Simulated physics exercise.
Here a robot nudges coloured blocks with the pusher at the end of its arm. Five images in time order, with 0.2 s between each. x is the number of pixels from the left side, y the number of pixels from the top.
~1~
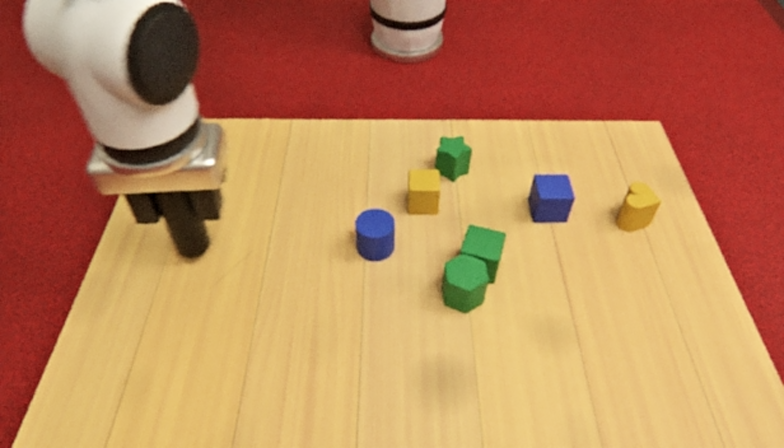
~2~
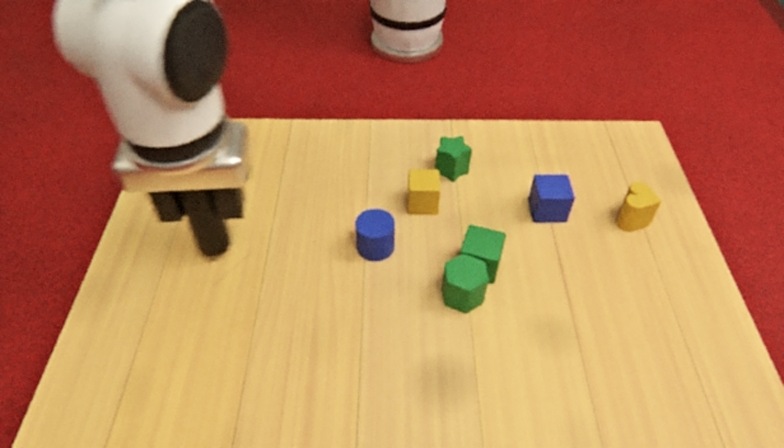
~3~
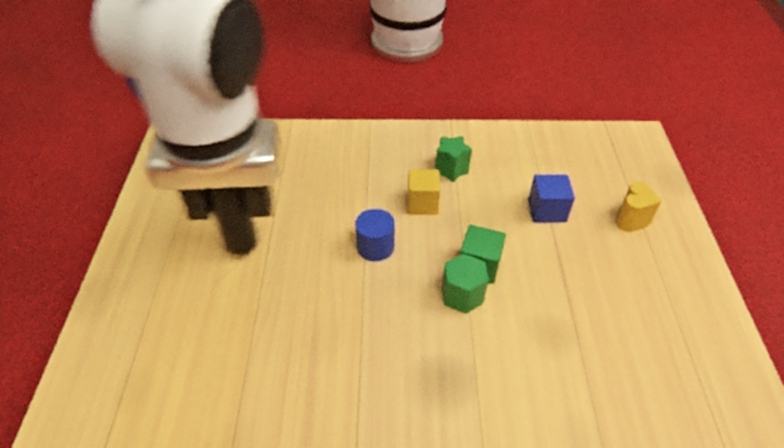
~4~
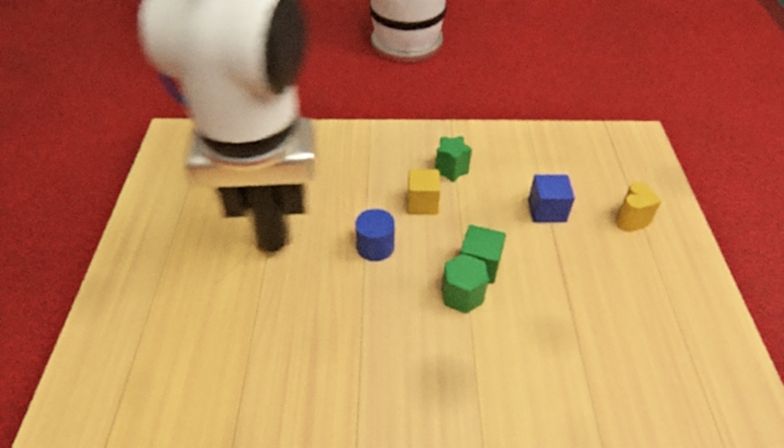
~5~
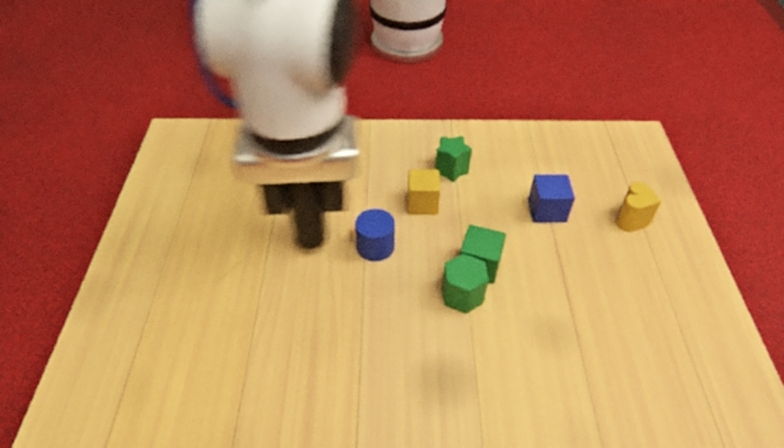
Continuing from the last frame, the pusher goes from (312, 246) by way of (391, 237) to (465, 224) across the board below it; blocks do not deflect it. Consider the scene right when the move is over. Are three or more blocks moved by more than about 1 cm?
No, that is not what happens.
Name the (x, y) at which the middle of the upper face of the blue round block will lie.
I'd place it at (452, 231), taking the centre of its top.
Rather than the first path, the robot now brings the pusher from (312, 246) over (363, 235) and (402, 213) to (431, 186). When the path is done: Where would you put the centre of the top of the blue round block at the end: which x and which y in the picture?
It should be at about (405, 224).
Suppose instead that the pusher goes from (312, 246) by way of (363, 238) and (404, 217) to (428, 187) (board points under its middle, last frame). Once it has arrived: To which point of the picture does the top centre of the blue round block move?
The middle of its top is at (415, 223).
What follows on the original path. One third of the way, pusher (365, 233); blue round block (400, 223).
Two thirds of the way, pusher (417, 225); blue round block (443, 229).
At the end, pusher (466, 216); blue round block (452, 231); yellow square piece in place; green square piece (490, 244).
